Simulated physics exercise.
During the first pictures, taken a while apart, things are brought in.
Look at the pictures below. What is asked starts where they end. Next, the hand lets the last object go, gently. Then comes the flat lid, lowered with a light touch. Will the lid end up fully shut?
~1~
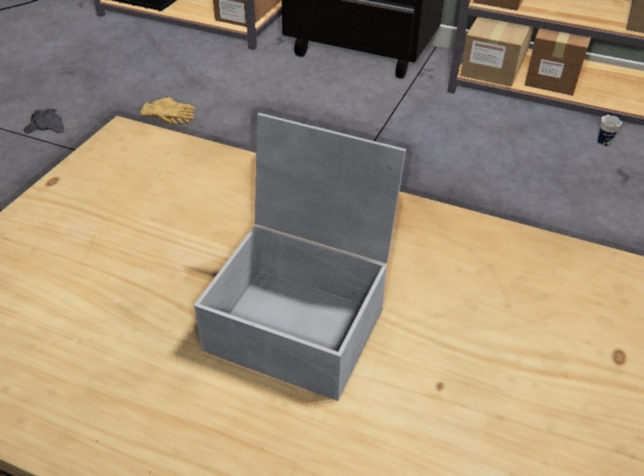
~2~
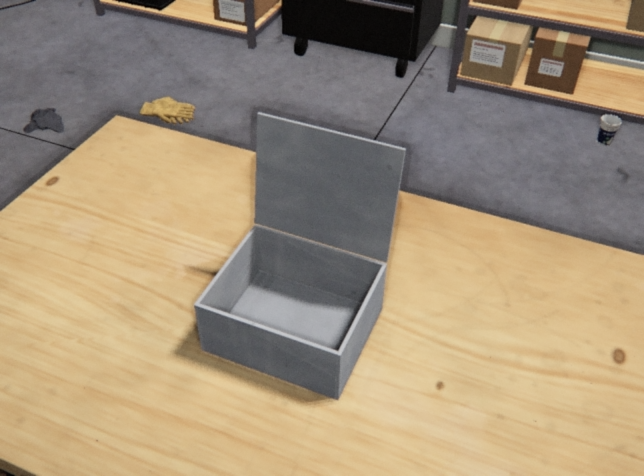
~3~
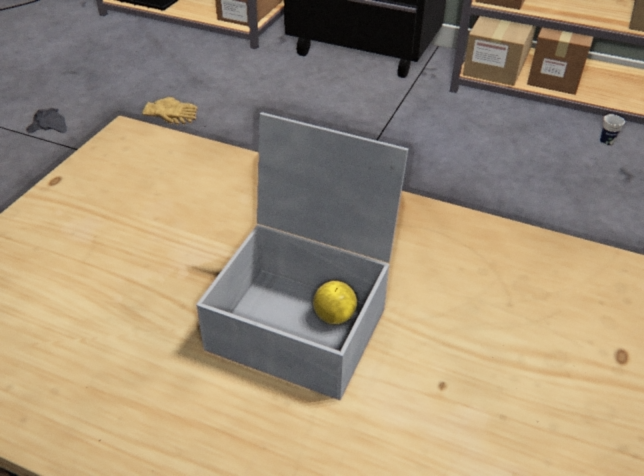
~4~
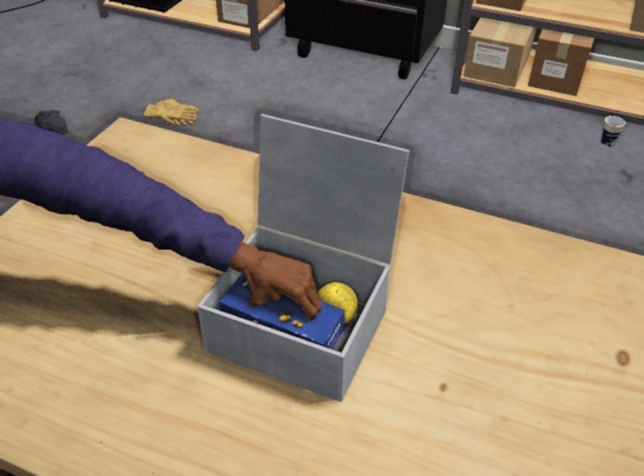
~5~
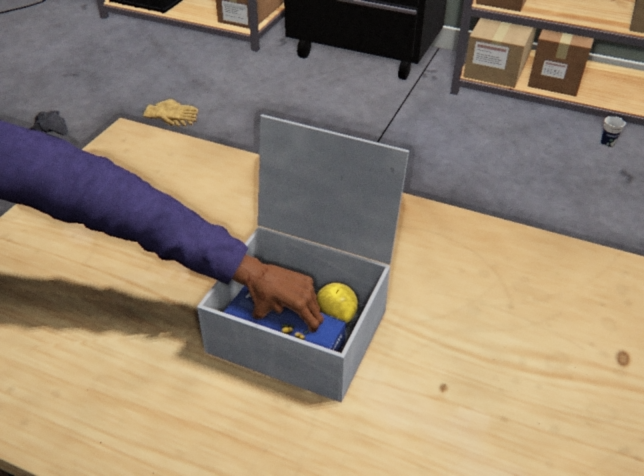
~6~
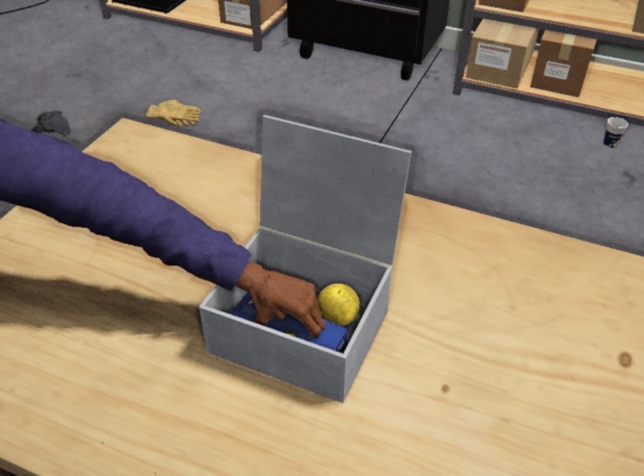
Yes.
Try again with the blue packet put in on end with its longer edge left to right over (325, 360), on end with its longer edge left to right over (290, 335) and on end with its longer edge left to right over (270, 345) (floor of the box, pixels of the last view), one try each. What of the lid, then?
With the first placement the lid remains open; with the second, it remains open; with the third, it remains open.
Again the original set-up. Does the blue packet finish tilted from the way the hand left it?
Observation: It keeps the set orientation.
Then, 1.10 s after the last picture, lid starting down.
Then, 1.60 s after the last picture, lid 59° above the rim.
Then, 1.90 s after the last picture, lid 37° above the rim.
Then, 2.20 s after the last picture, lid 11° above the rim.
At rest, lid shut; both in place. Seen from the same camera at the end, blue packet near (286, 334).
